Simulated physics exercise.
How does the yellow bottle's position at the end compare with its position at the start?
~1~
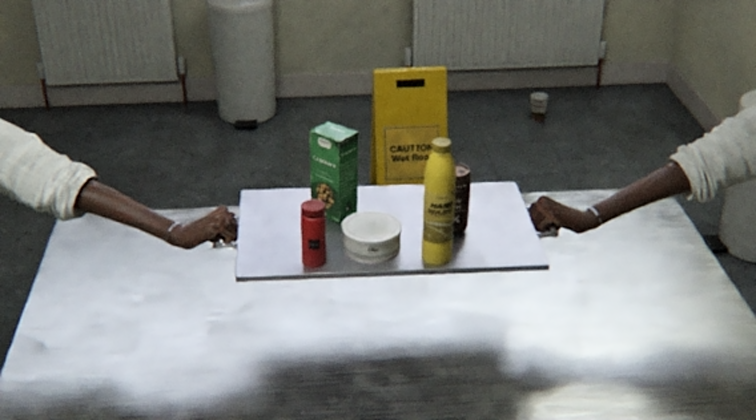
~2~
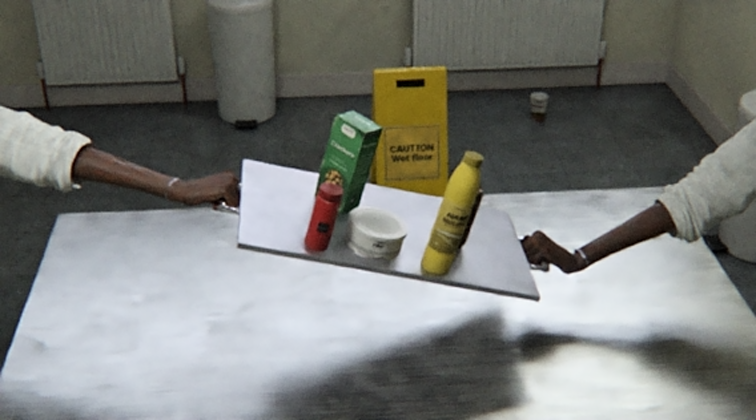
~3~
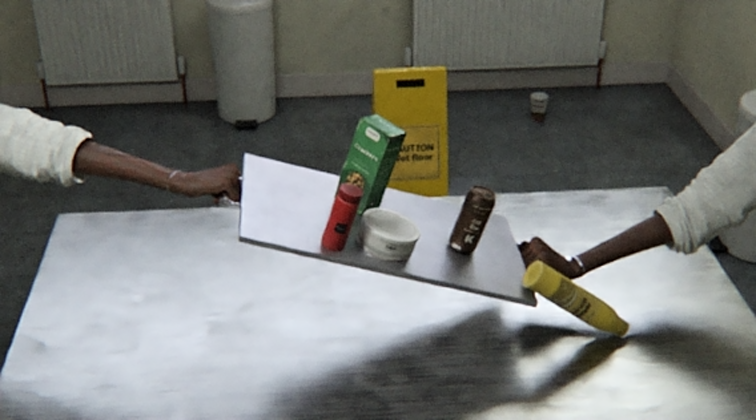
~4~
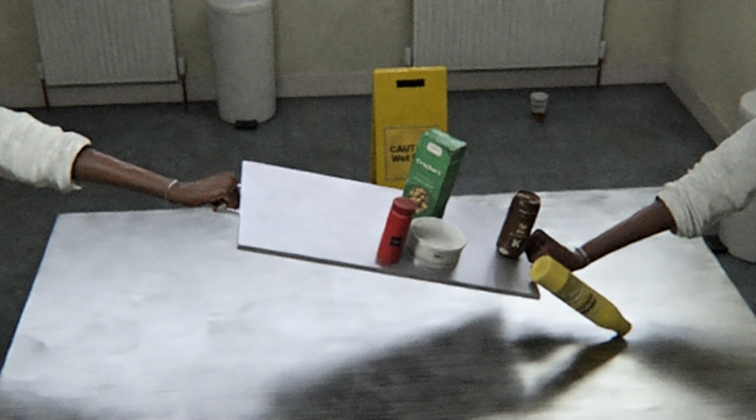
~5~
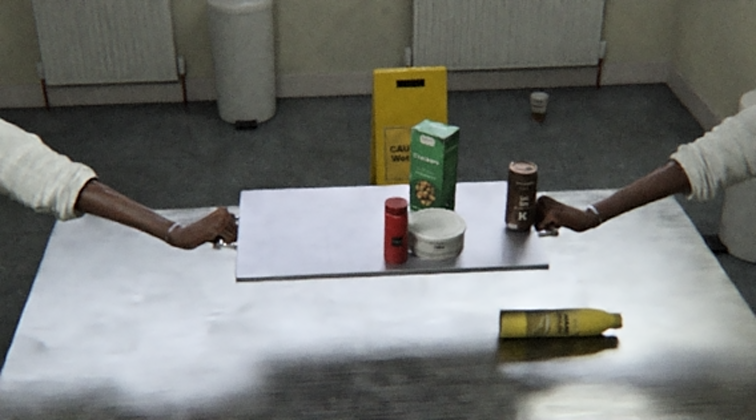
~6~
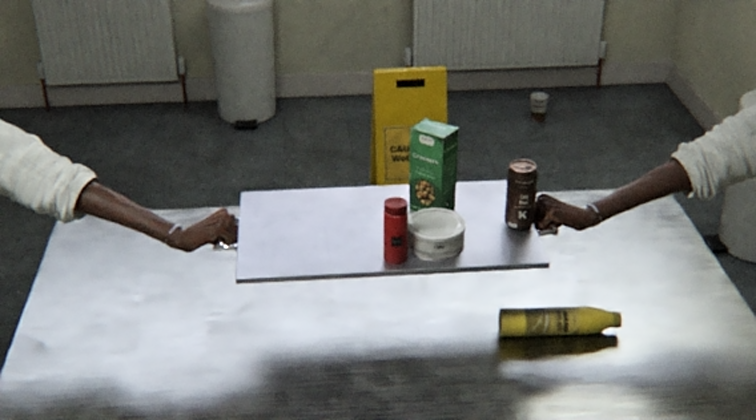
At the start the yellow bottle stands upright on the tray, but at the end it lies on its side on the table below.
To begin with, two hands hold a flat white tray level above a shiny table, with a green carton, a red shaker, a white tub, a yellow bottle and a brown can standing on it. The hands tip the tray so its right edge dips, and the yellow bottle leans. The bottle then topples off the right edge, landing on the table below, while the carton, shaker, tub and can slide to the right. Finally the hands bring the tray back to level. The yellow bottle lies on its side on the table, and the other items stay upright on the tray.
